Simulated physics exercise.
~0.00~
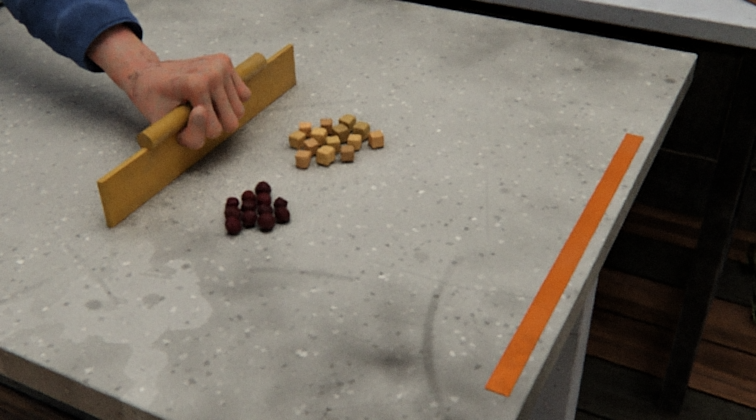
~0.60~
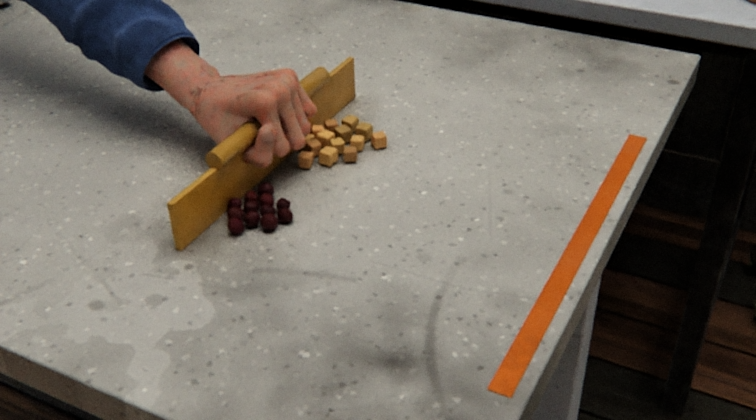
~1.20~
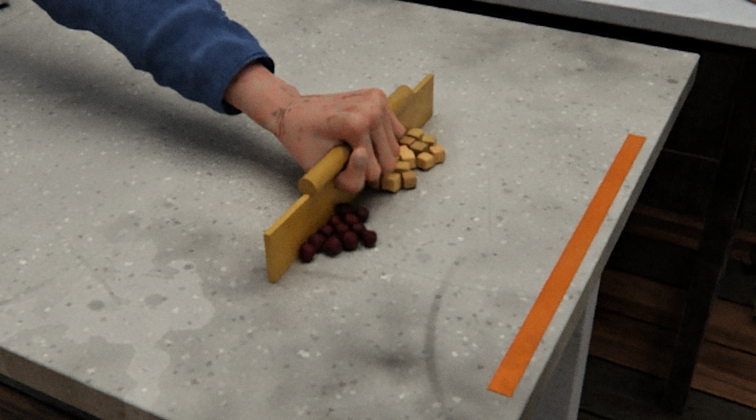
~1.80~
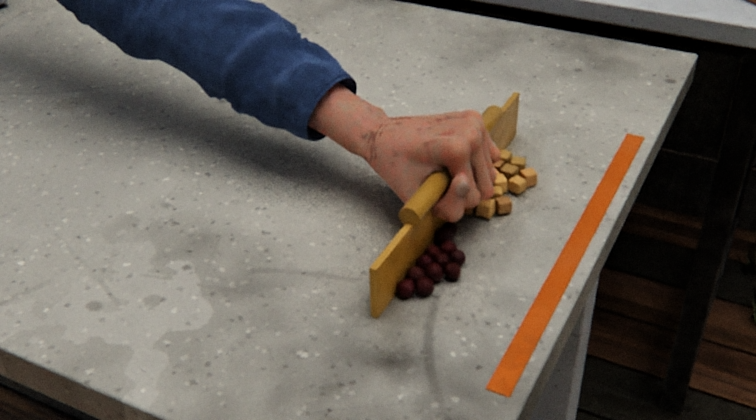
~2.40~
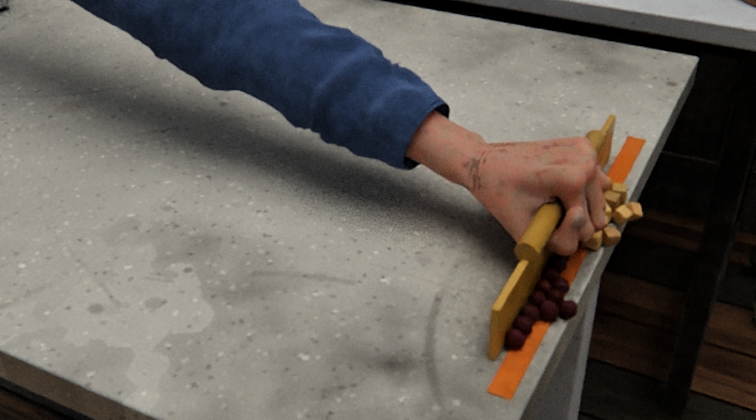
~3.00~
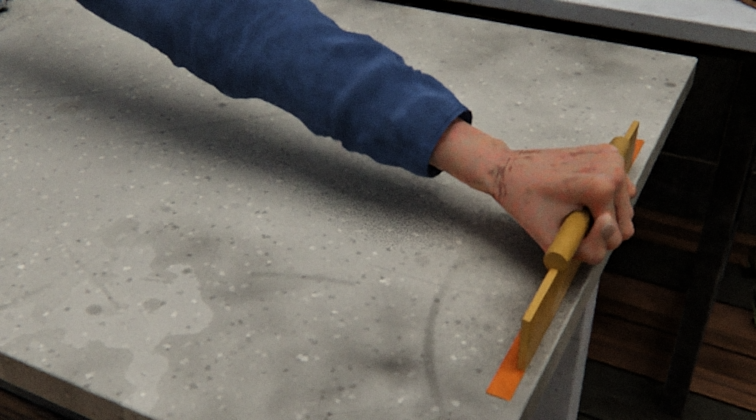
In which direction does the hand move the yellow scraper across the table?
The hand moves the scraper to the right, toward the orange strip near the table's edge.
